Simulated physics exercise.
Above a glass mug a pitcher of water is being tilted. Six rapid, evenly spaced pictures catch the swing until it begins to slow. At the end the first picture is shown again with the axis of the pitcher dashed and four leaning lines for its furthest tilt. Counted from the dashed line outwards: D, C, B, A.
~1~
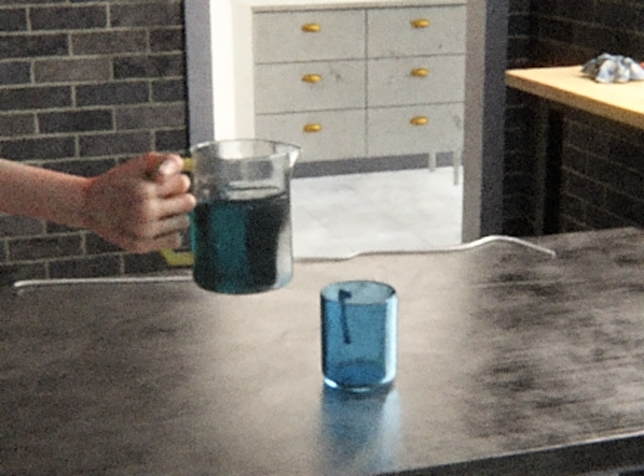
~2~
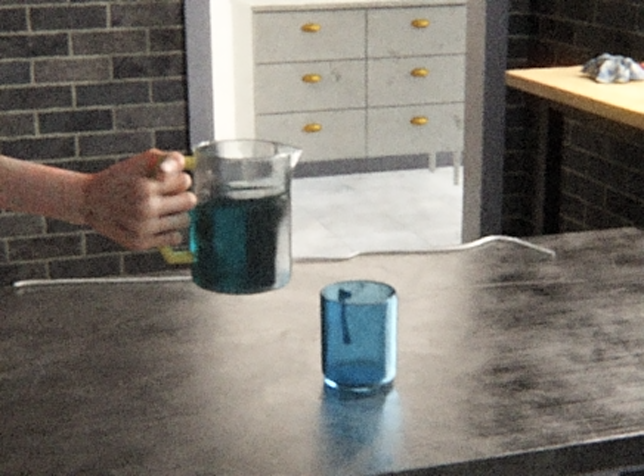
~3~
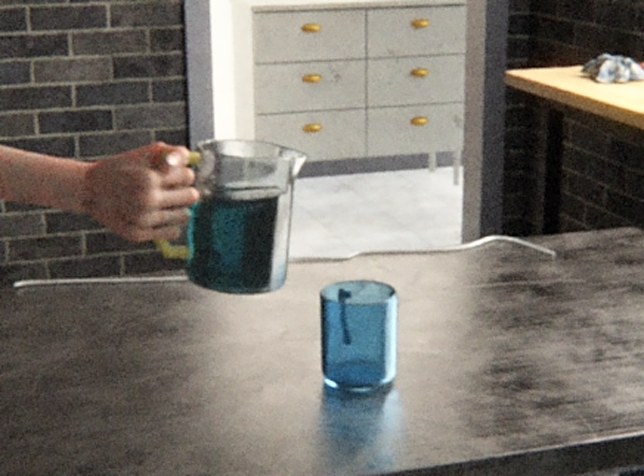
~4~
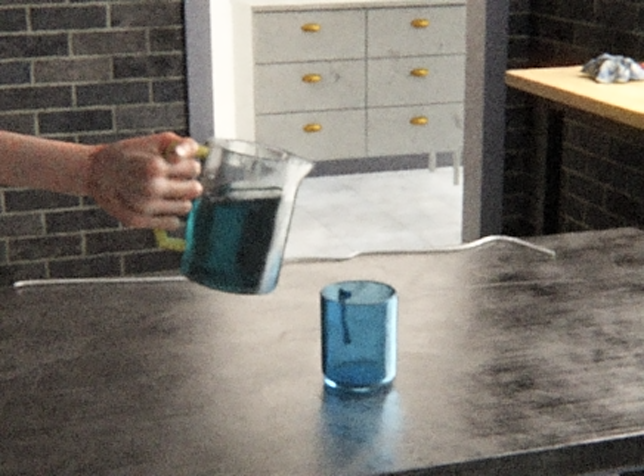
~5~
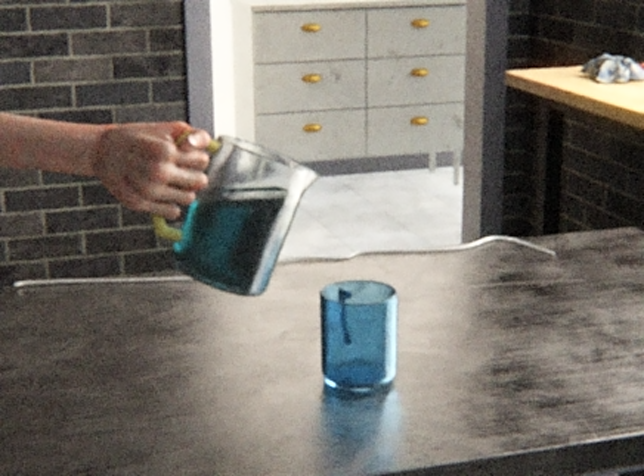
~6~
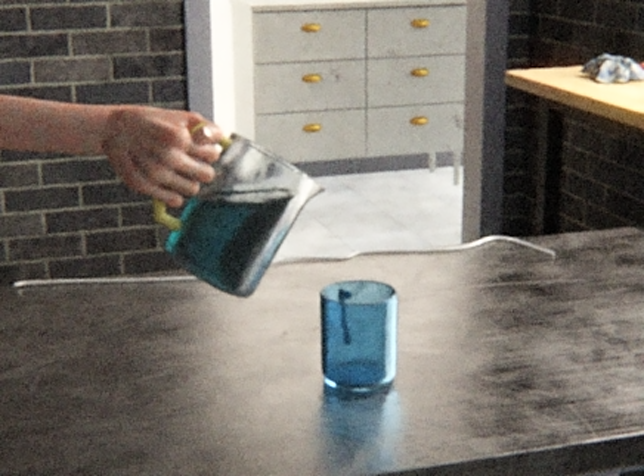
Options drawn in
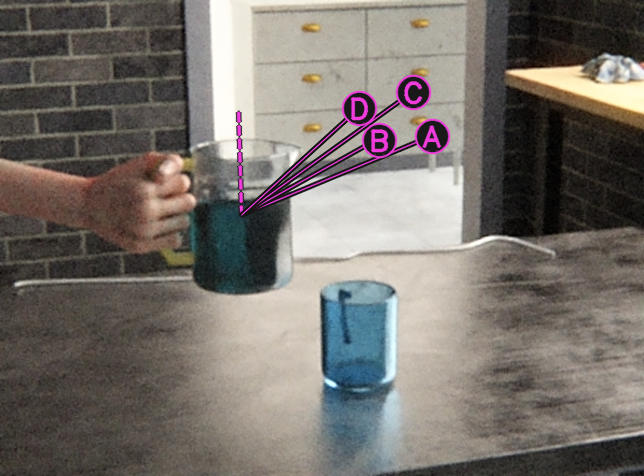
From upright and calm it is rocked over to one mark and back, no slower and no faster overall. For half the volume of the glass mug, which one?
B beats the others.
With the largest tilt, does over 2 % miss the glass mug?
No, it does not.
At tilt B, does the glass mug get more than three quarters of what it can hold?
No, less.
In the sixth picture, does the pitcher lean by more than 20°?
Yes.
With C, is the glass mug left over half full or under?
Under half.
On the marked copy, A at (416, 142); B at (363, 146); C at (398, 101); D at (346, 119).
With A, the glass mug ends with about 73 % of what it can hold.
With B, the glass mug ends with about 49 % of what it can hold.
With C, the glass mug ends with about 29 % of what it can hold.
With D, the glass mug ends with about 14 % of what it can hold.
